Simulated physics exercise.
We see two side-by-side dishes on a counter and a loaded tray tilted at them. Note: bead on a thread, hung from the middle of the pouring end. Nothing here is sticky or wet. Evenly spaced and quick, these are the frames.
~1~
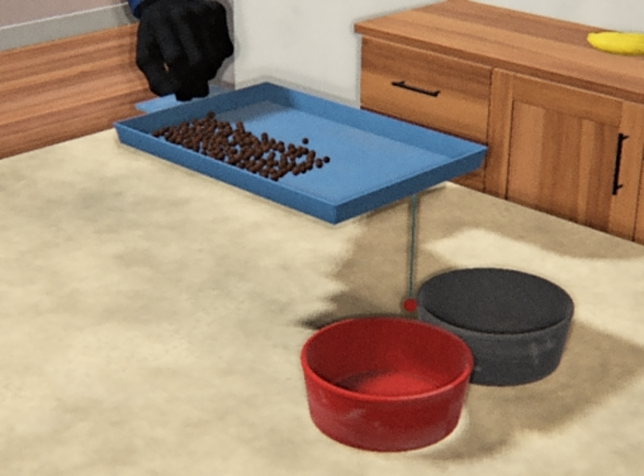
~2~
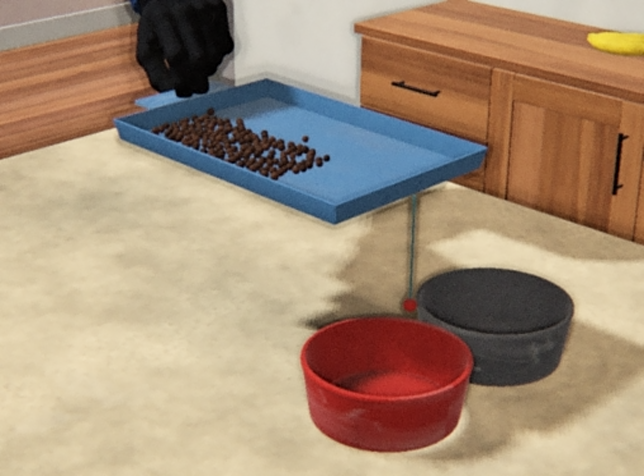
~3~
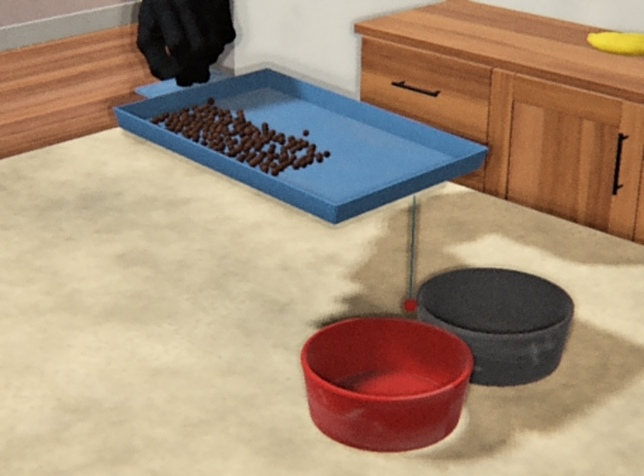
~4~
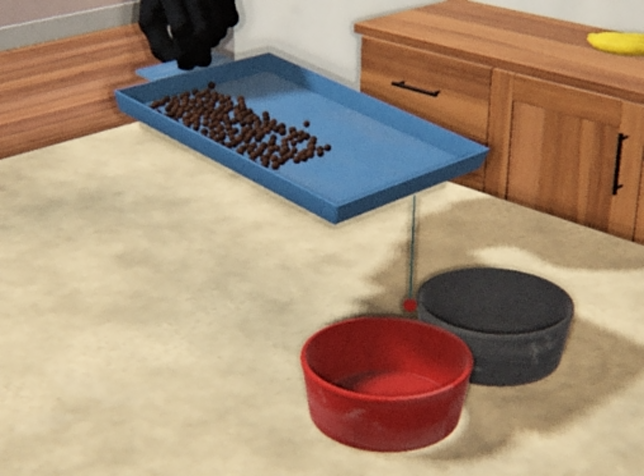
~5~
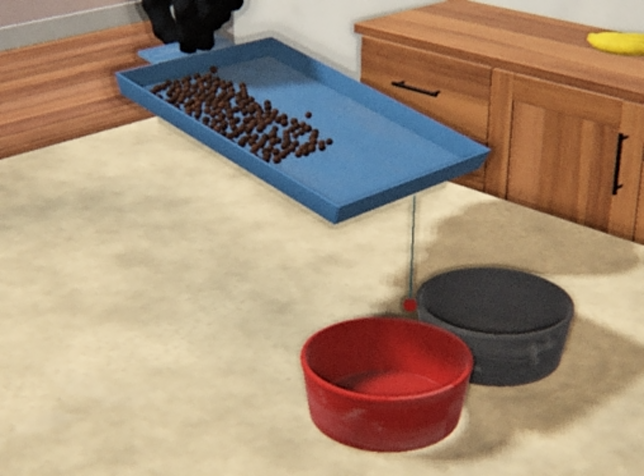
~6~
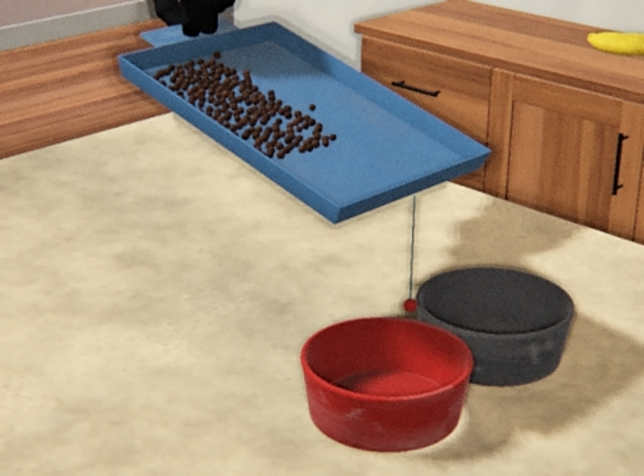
On a kitchen counter, a black-gloved hand gradually raising the far end of a blue tray of small brown berries near two bowls.
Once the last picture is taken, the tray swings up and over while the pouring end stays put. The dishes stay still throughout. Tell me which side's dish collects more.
My bet is the dish over on the left is left holding more.
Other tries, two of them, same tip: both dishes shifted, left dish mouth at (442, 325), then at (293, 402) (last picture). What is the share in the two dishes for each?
It would be roughly 60 per cent in the first placement and roughly 80 per cent in the second.
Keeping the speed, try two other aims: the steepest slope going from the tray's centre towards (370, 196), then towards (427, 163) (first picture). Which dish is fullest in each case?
The leftmost dish, then the rightmost dish.
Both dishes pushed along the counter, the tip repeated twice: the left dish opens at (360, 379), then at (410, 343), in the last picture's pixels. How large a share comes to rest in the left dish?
Close to 40 in a hundred, then close to 80 in a hundred.
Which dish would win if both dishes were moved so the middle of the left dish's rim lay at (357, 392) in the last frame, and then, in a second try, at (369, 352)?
The rightmost dish, then the leftmost dish.
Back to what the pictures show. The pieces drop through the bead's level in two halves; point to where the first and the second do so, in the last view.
The opening part goes through (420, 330); what follows goes through (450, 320).
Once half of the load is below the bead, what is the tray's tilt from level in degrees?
I'd say close to 100 degrees.
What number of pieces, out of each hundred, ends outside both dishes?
Close to 10 %, give or take.
Just after the last frame, tray tipped steeply; the larger part on the tray; about a tenth in the left dish; just a few outside both; just a few in the air.
A moment on, tray tipped right over; roughly half on the tray; roughly a quarter in the left dish; just a few outside both; roughly a quarter in the air.
Further on, tray tipped past a quarter turn; the larger part in the left dish; roughly a quarter in the right dish; about a tenth outside both.
When it is over, tray tipped past a quarter turn; the larger part in the left dish; roughly a quarter in the right dish; about a tenth outside both.
